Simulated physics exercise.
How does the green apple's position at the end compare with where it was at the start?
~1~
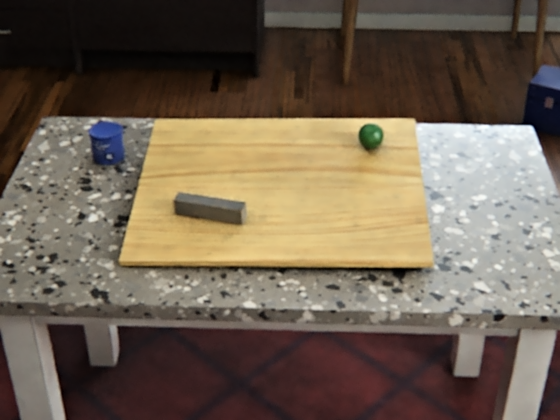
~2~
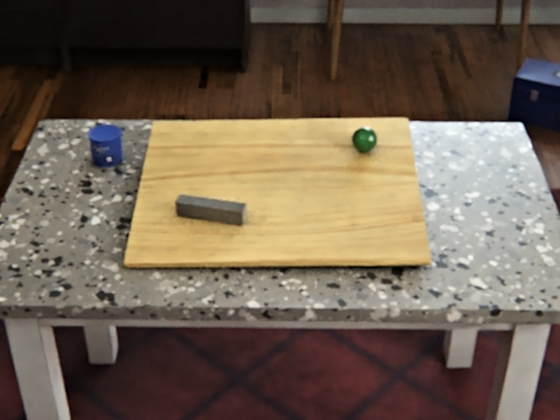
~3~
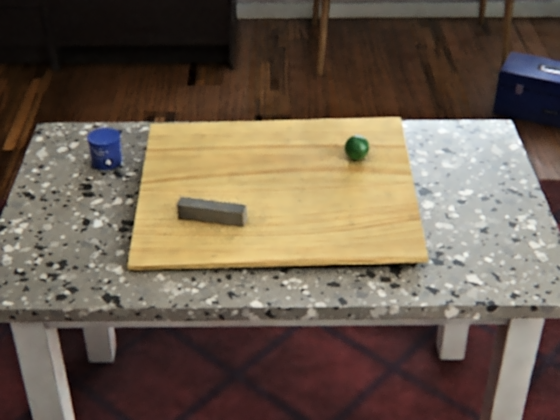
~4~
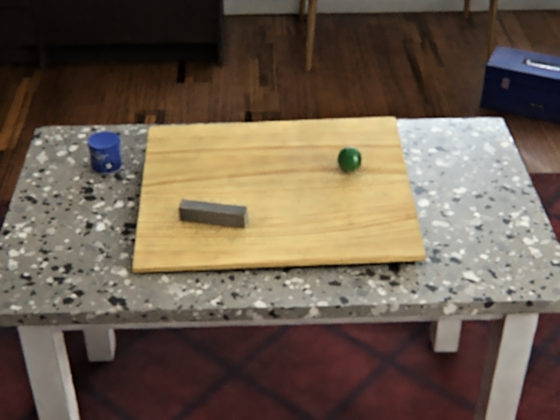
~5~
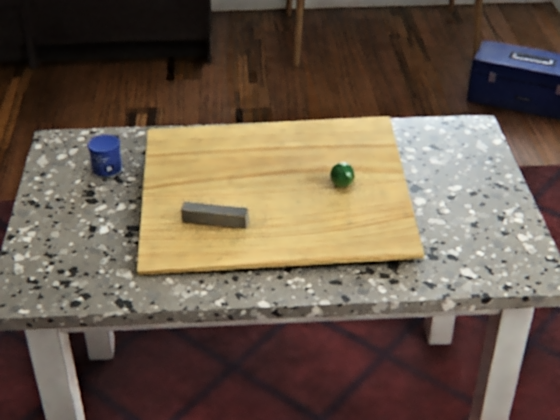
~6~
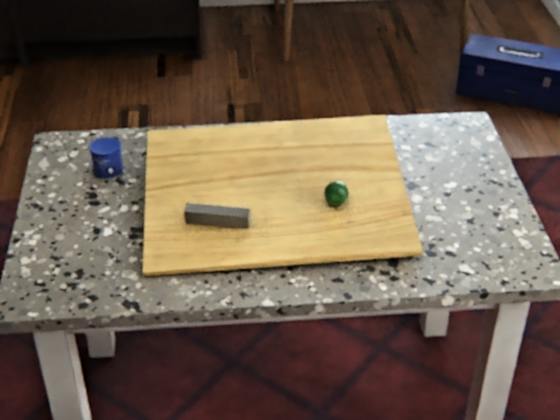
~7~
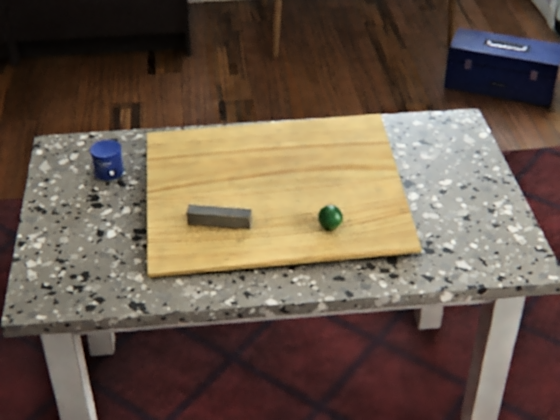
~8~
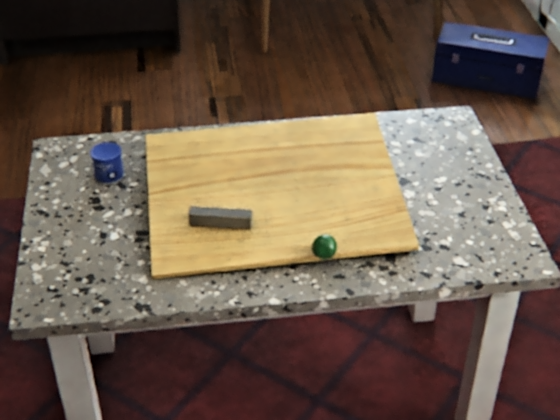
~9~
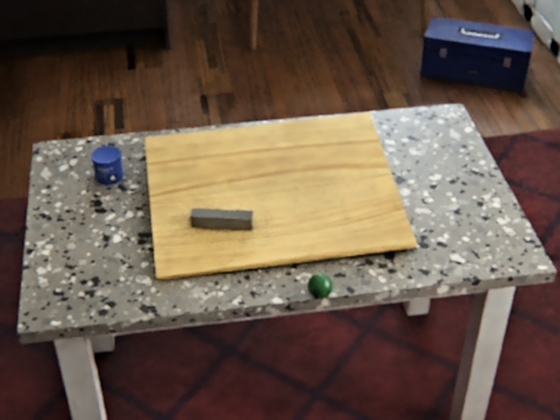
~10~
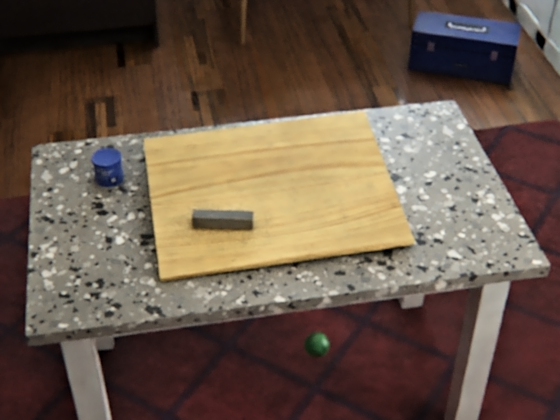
At the start the green apple was near the far right corner of the wooden board. By the end it was off the board, past the near side and below the level of the tabletop.
